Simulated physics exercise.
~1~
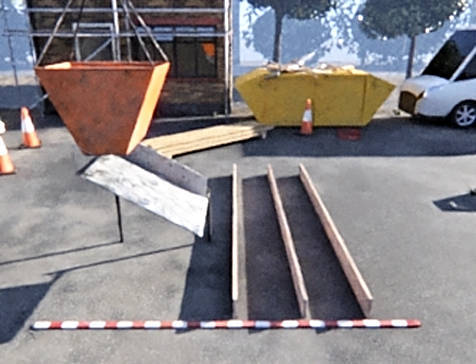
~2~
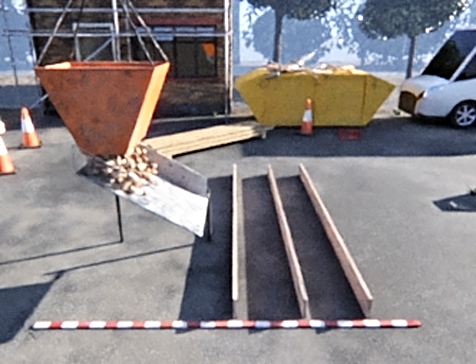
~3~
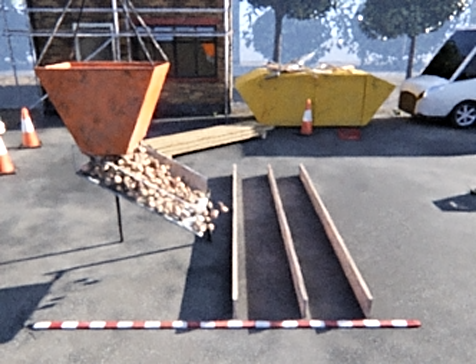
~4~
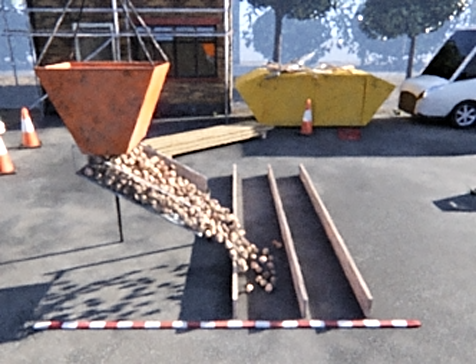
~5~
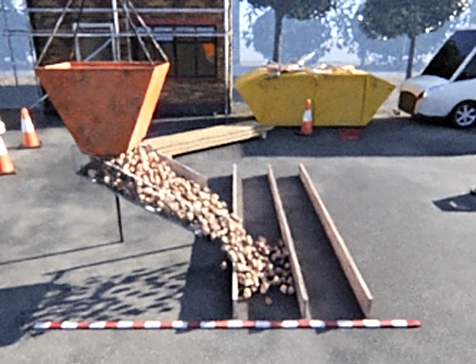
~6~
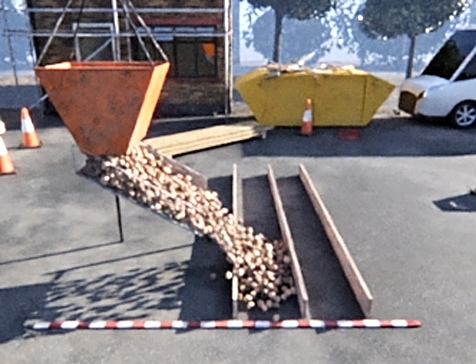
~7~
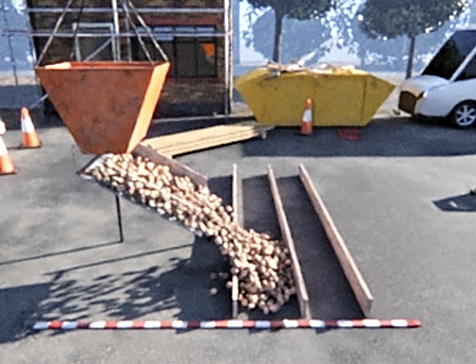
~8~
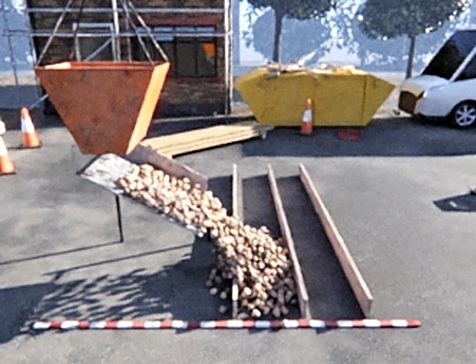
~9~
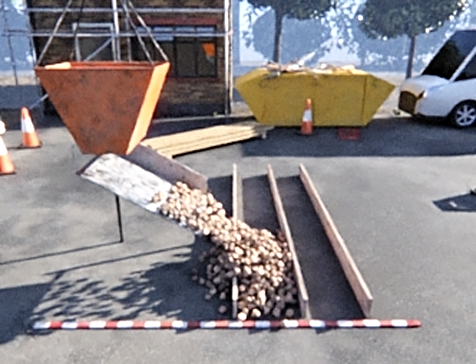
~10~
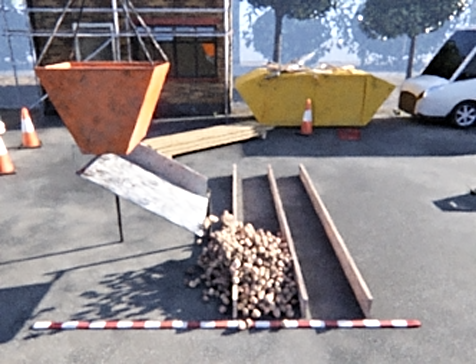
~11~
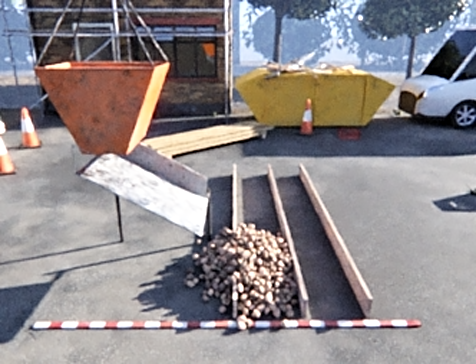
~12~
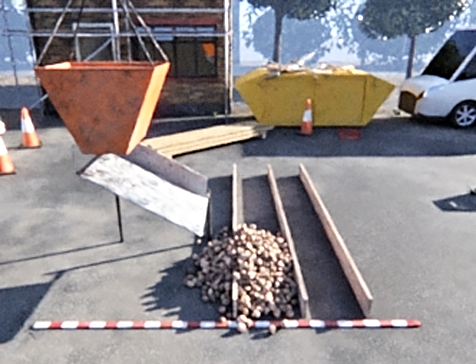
In a paved yard with a yellow skip behind, brown stones poured from an orange hopper down a sloping steel sheet and tumbled to the right, ending in a heap mostly in the left bay between the planks, with some spilled left of it.
